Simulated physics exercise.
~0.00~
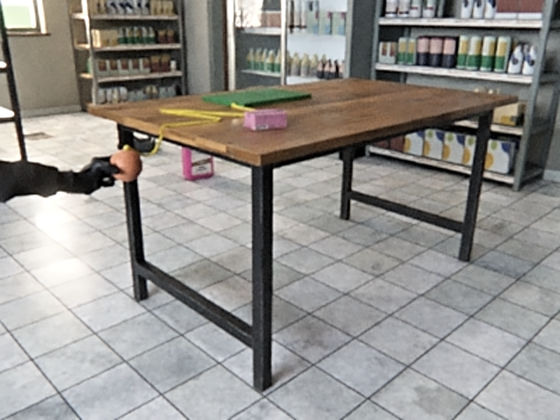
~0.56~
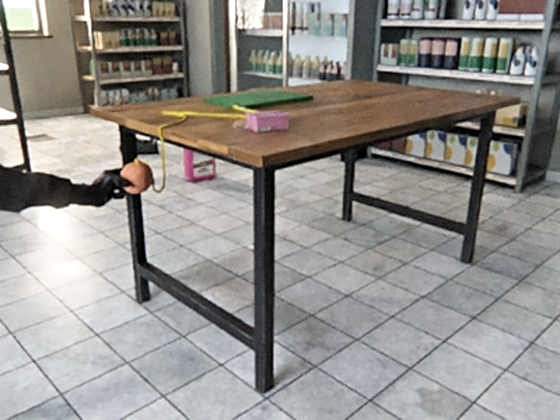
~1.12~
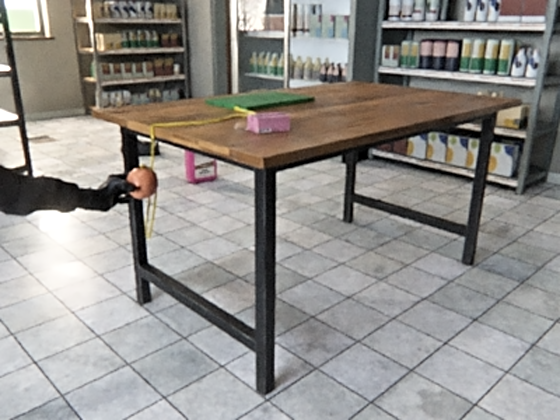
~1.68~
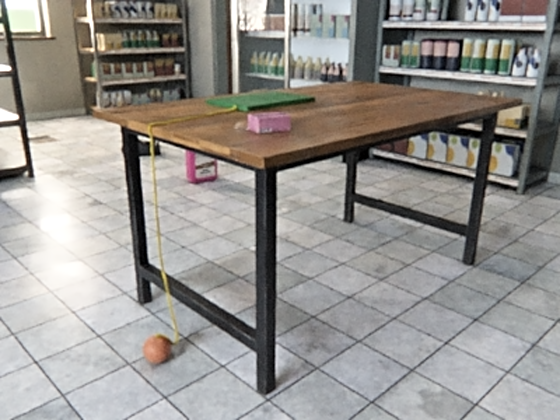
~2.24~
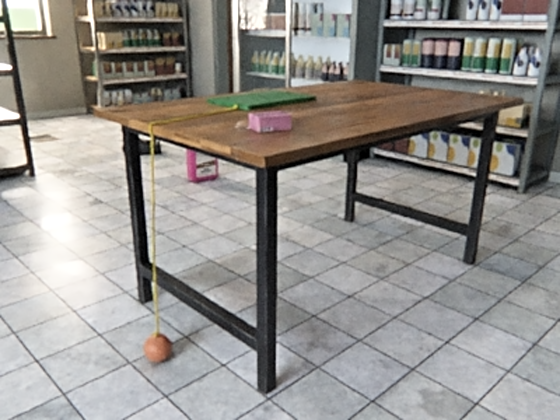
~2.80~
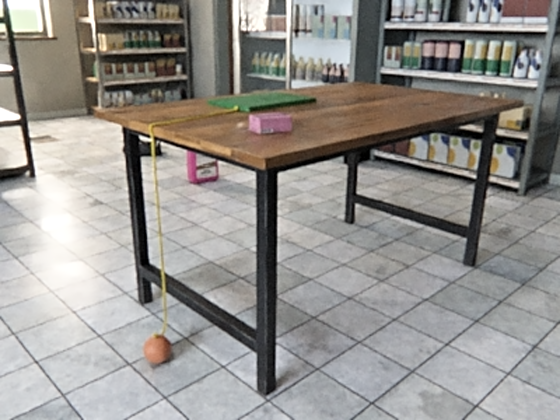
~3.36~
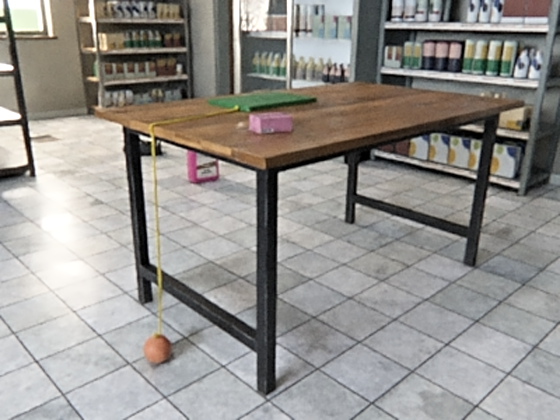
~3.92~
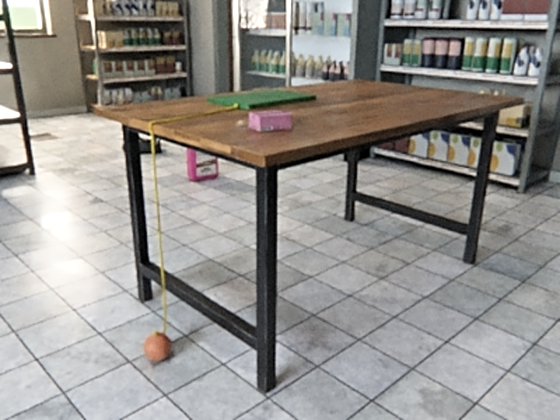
In a room lined with stocked shelves, a black-gloved hand held an orange ball tied to a yellow cord beside a wooden table, then let go; it dropped to the floor and stayed there, while the pink box and green item remained on top.
